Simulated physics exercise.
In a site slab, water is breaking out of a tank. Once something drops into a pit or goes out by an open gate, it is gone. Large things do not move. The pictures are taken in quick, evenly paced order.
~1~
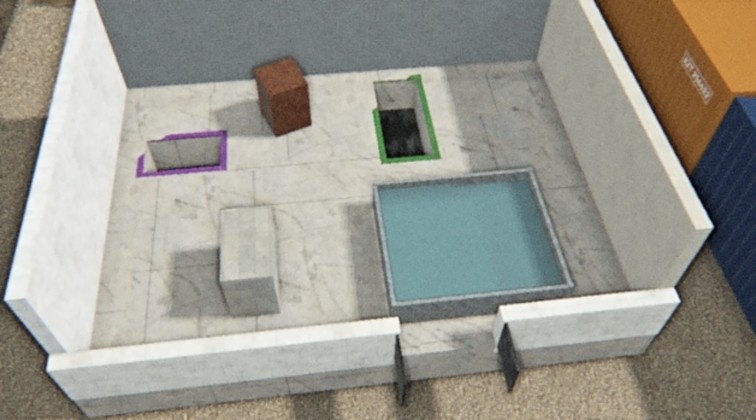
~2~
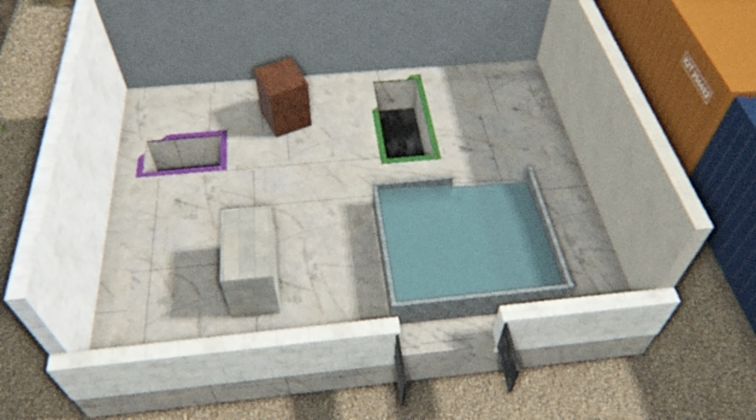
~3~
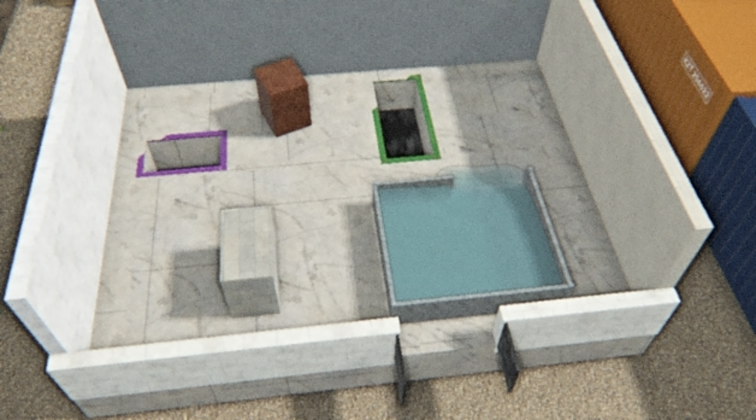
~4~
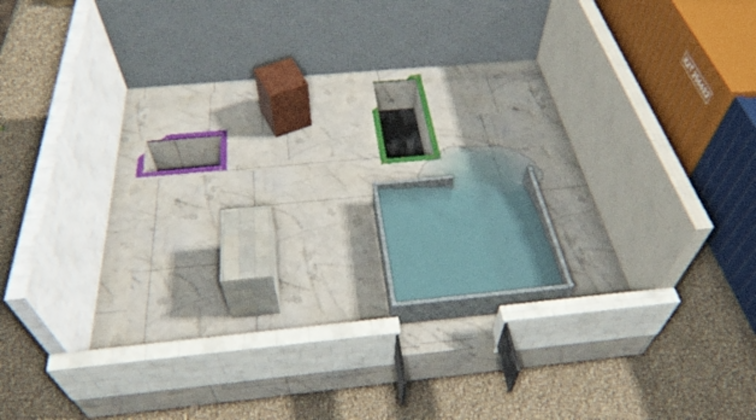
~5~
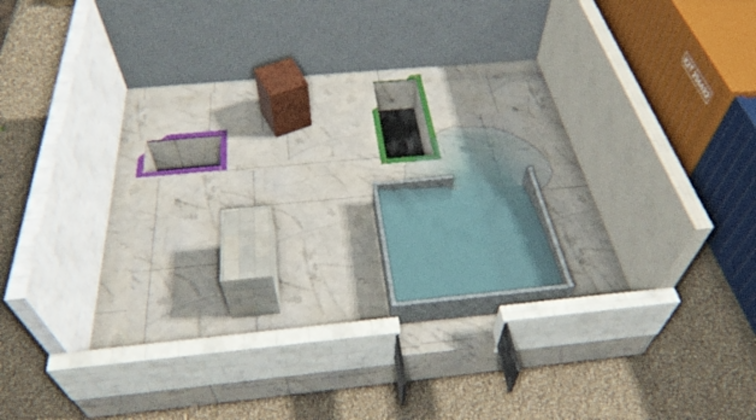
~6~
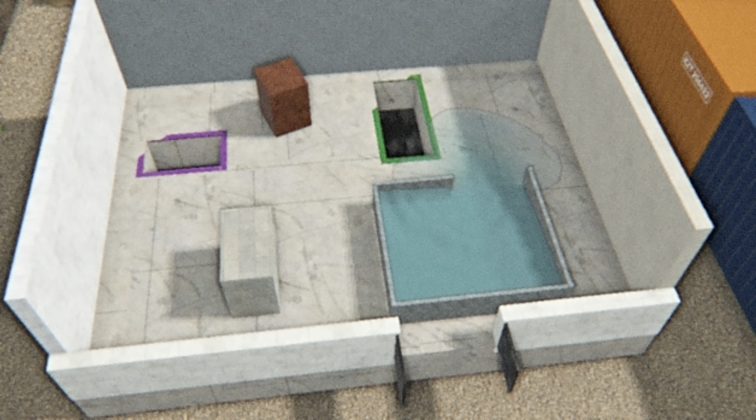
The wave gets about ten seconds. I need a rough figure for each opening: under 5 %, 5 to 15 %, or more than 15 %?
At the end, I expect the gate to account for a fraction below five per cent. I expect the green pit to account for upward of fifteen per cent. I expect the purple pit to account for a fraction below five per cent.
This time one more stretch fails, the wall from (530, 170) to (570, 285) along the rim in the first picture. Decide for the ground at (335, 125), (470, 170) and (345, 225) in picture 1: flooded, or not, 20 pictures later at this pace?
First point spared, second point spared, third point spared.
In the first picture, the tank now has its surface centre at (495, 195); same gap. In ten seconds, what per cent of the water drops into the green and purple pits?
I'd guess green takes near 45 % and purple near 0 %.
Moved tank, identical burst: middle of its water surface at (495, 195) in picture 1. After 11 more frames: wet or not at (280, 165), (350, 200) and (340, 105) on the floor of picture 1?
Spot 1 unwetted, spot 2 unwetted, and spot 3 unwetted.
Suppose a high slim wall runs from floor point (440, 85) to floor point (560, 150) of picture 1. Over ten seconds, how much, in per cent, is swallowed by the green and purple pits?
The green pit gets 50 per cent, the purple pit 0 per cent.
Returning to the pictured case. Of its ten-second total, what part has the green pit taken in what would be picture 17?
It would be roughly 10 percent of the ten-second total.
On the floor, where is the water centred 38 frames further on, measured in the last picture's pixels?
Near (479, 180).
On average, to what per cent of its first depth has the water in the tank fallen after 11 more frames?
About 66 per cent.
A moment on, water covers 20 % of the floor; the gate 0 %, the green pit 2 %, the purple pit 0 %.
Next, water covers 20 % of the floor; the gate 0 %, the green pit 4 %, the purple pit 0 %.
Then, water covers 25 % of the floor; the gate 0 %, the green pit 9 %, the purple pit 0 %.
Later, water covers 35 % of the floor; the gate 0 %, the green pit 26 %, the purple pit 0 %.
In the end, water covers 40 % of the floor; the gate 0 %, the green pit 43 %, the purple pit 0 %.
